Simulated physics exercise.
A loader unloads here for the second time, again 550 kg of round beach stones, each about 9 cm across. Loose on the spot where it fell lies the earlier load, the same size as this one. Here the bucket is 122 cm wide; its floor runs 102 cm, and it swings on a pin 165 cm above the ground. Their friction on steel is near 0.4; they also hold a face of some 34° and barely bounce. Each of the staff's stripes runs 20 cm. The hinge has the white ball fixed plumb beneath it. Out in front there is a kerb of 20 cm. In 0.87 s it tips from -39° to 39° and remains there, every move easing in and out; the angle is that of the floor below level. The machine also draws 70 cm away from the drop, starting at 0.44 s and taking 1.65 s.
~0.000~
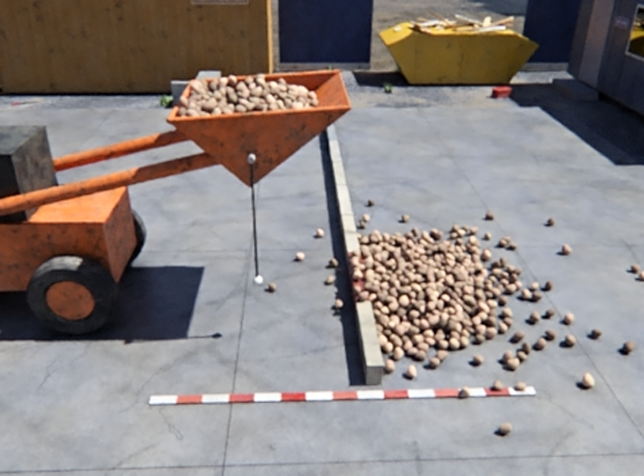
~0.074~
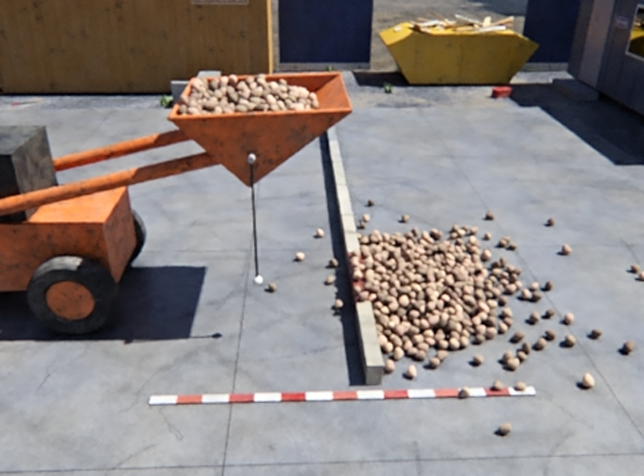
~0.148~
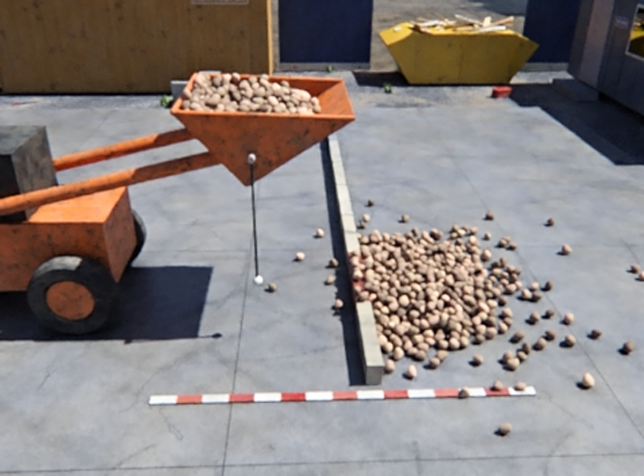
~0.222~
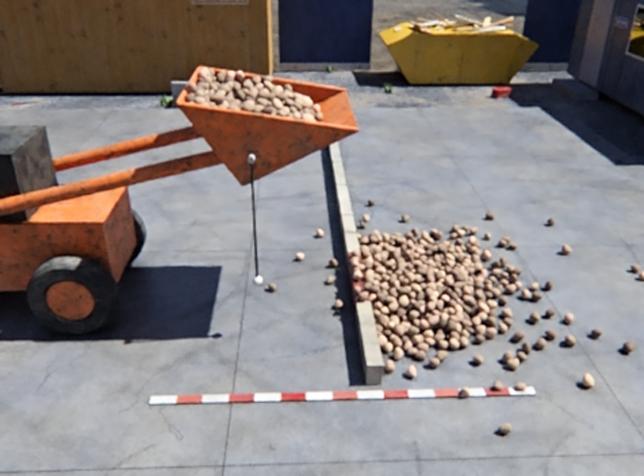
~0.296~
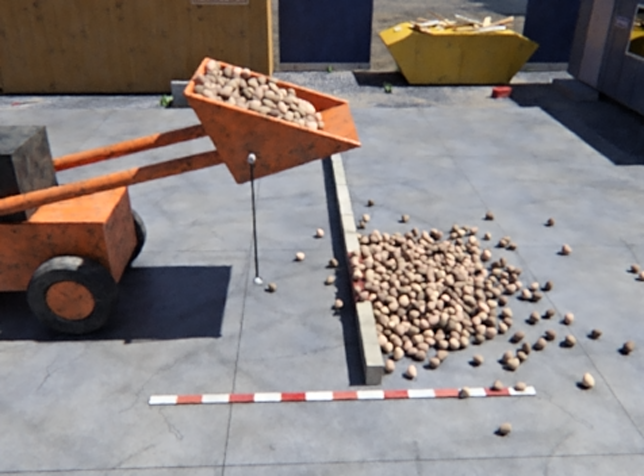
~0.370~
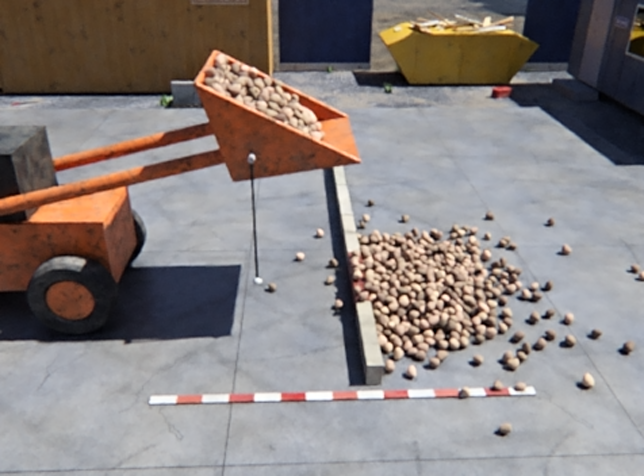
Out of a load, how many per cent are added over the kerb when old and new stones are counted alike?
Around 22 per cent.
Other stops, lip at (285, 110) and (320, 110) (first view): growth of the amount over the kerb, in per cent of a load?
First some 0, then 5 per cent.
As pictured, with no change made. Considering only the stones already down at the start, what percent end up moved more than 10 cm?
Some 5 percent, give or take.
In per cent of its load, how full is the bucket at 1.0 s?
I'd say about 60 per cent.
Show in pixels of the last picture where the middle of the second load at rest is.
Around (332, 282).
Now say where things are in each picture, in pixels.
In the first picture, lip at (351, 108), floor tilted -39°, highest stones at (242, 86). The earlier load is highest near (359, 274), 25 cm above ground level, 3 % on this side of the kerb, 97 % over the kerb.
In the second picture, lip at (352, 111), floor tilted -37°, highest stones at (232, 84); the stones move at 0.2 m/s on average.
In the third picture, lip at (355, 118), floor tilted -33°, highest stones at (209, 83); the stones move at 0.3 m/s on average.
In the fourth picture, the bucket is at -26°, its lip at (358, 130); the top of the load is at (210, 79); the stones move at 0.5 m/s on average.
In the fifth picture, the bucket is at -18°, its lip at (360, 145); the top of the load is at (213, 73); the stones move at 0.6 m/s on average.
In the sixth picture, the bucket is at -9°, its lip at (360, 162); the top of the load is at (222, 66); the stones move at 0.6 m/s on average.
After 0.6 s the floor is at 27°; in per cent of one load, 100 in the bucket, 3 on this side of the kerb, 97 over the kerb; the foremost stones are at (615, 289).
After 1.0 s the floor is at 39°; in per cent of one load, 59 in the bucket, 43 on this side of the kerb, 97 over the kerb; the foremost stones are at (615, 289).
After 2.5 s the floor is at 39°; in per cent of one load, 0 in the bucket, 80 on this side of the kerb, 120 over the kerb; the foremost stones are at (617, 289).
After 5.3 s the floor is at 39°; in per cent of one load, 0 in the bucket, 80 on this side of the kerb, 120 over the kerb; the foremost stones are at (617, 289). Net gain over the kerb, 22.
